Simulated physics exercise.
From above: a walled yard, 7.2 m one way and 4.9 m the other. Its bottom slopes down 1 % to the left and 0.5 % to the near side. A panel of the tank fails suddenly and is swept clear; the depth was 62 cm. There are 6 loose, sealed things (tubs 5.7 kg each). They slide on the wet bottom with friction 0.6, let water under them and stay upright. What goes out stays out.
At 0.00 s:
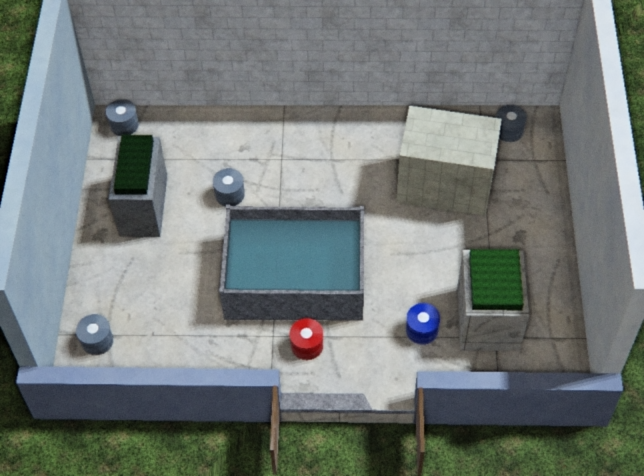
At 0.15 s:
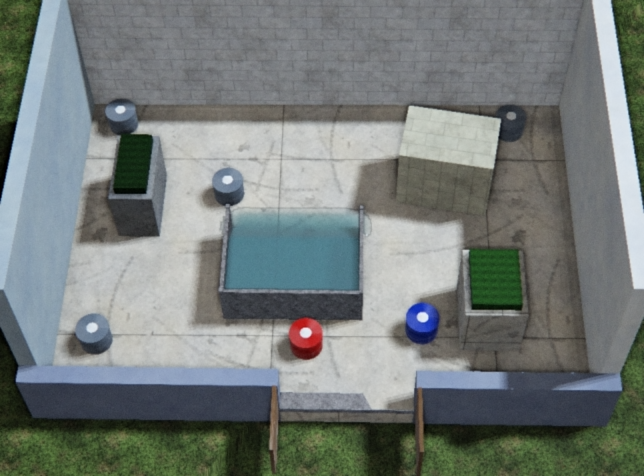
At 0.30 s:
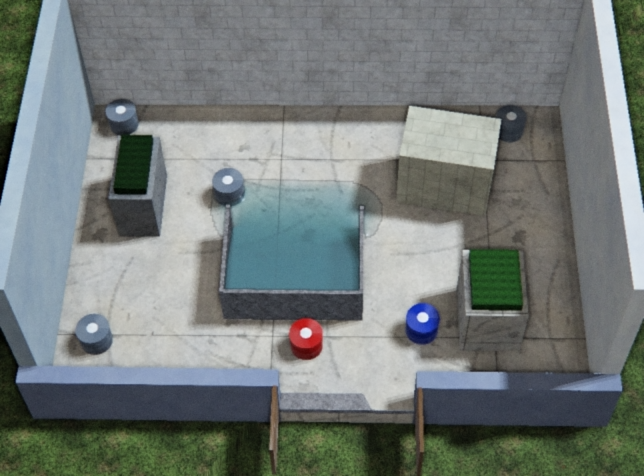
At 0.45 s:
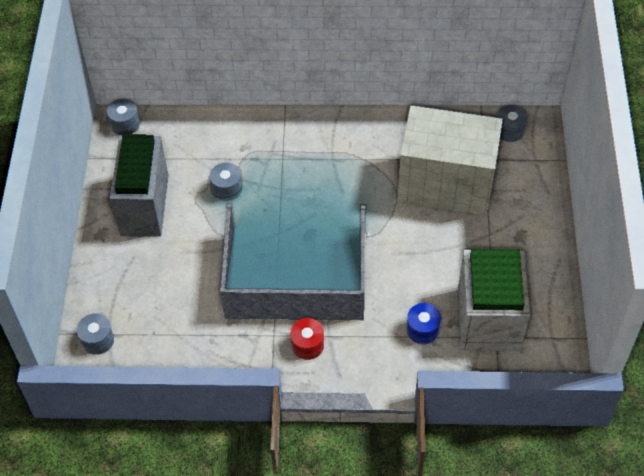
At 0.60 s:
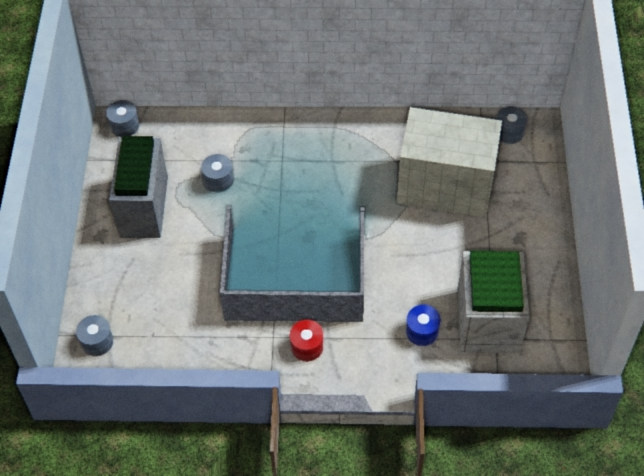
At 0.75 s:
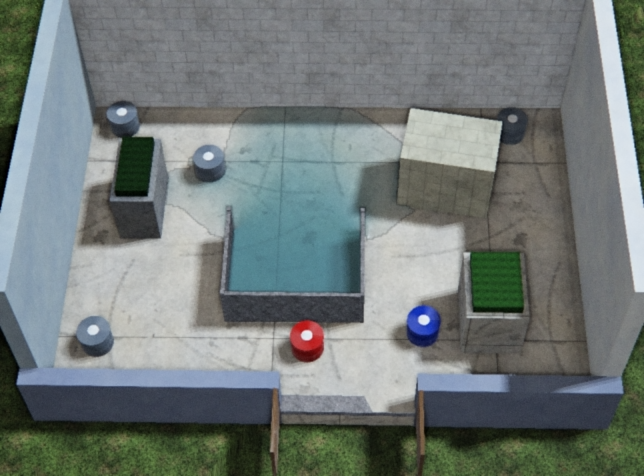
Water spreads from the tank's open far side toward the back wall, shifting one grey tub.
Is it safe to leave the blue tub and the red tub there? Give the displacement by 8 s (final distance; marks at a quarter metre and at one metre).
The blue tub holds its place; the red tub is nudged along.
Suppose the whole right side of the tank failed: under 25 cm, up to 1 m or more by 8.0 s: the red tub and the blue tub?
Then the red tub ends far away, the blue tub travels far.
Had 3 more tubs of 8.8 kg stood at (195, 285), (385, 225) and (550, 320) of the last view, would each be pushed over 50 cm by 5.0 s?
In turn: Under, short of it, less.
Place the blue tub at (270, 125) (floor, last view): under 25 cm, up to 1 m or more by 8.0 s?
It travels far.
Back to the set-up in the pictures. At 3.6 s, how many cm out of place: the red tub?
About 0 cm.
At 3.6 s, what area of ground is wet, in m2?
Roughly 20 m2.
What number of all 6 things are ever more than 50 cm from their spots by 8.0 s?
5 of them.
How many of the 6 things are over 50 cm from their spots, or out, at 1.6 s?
I count 1.
After 1.6 s the blue tub is near (424, 320), 0.0 m from its start, aground; the red tub is near (307, 336), 0.0 m from its start, aground; 0 of 6 are out; 1 afloat.
After 3.6 s the blue tub is near (424, 320), 0.0 m from its start, aground; the red tub is near (307, 336), 0.0 m from its start, aground; 0 of 6 are out; 2 afloat.
After 5.6 s the blue tub is near (424, 320), 0.0 m from its start, aground; the red tub is near (307, 336), 0.0 m from its start, aground; 0 of 6 are out; 3 afloat.
After 8.0 s the blue tub is near (424, 320), 0.0 m from its start, aground; the red tub is near (356, 339), 0.6 m from its start, afloat; 0 of 6 are out; 4 afloat.
